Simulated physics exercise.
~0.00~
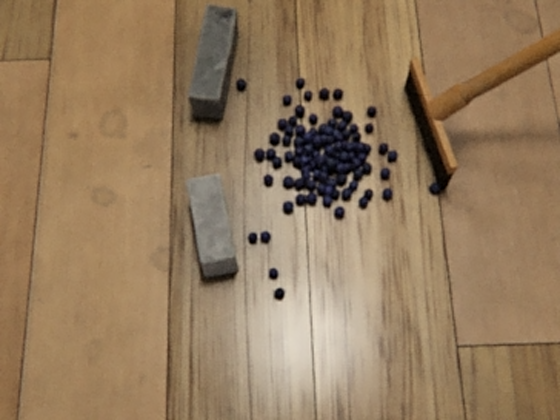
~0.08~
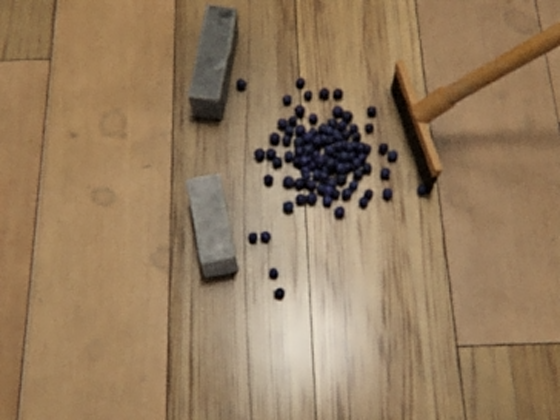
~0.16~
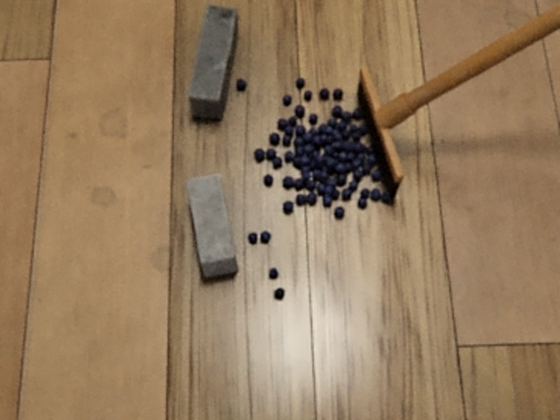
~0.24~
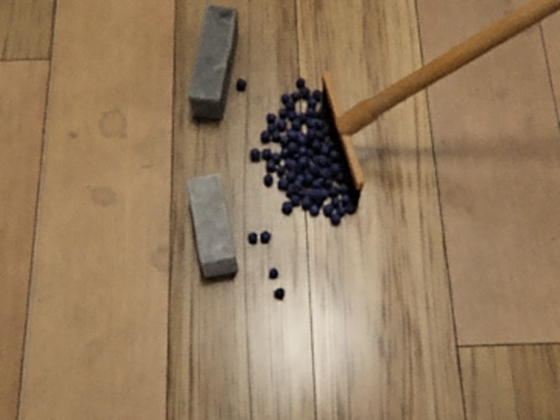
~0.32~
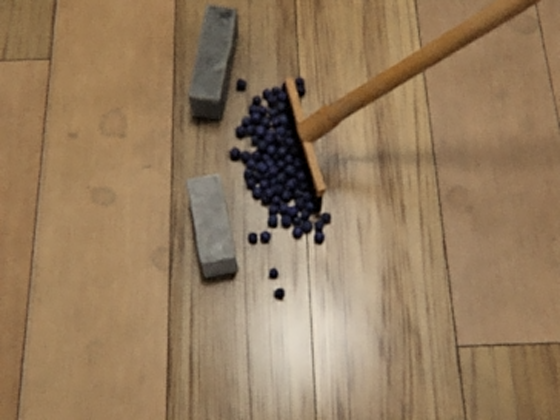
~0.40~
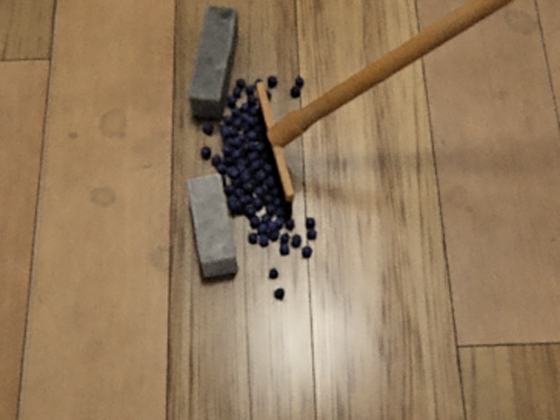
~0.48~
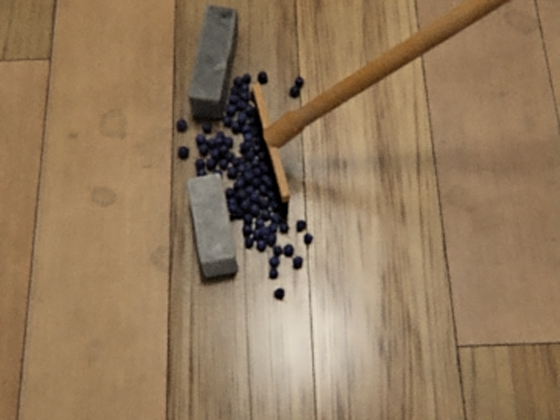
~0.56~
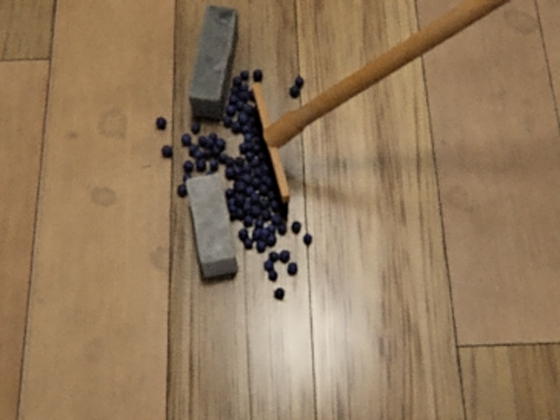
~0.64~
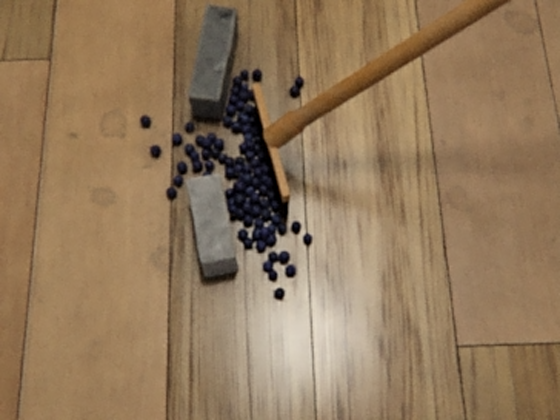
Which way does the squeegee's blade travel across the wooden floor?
The blade travels to the left, toward the two gray blocks, and then stops just short of them.
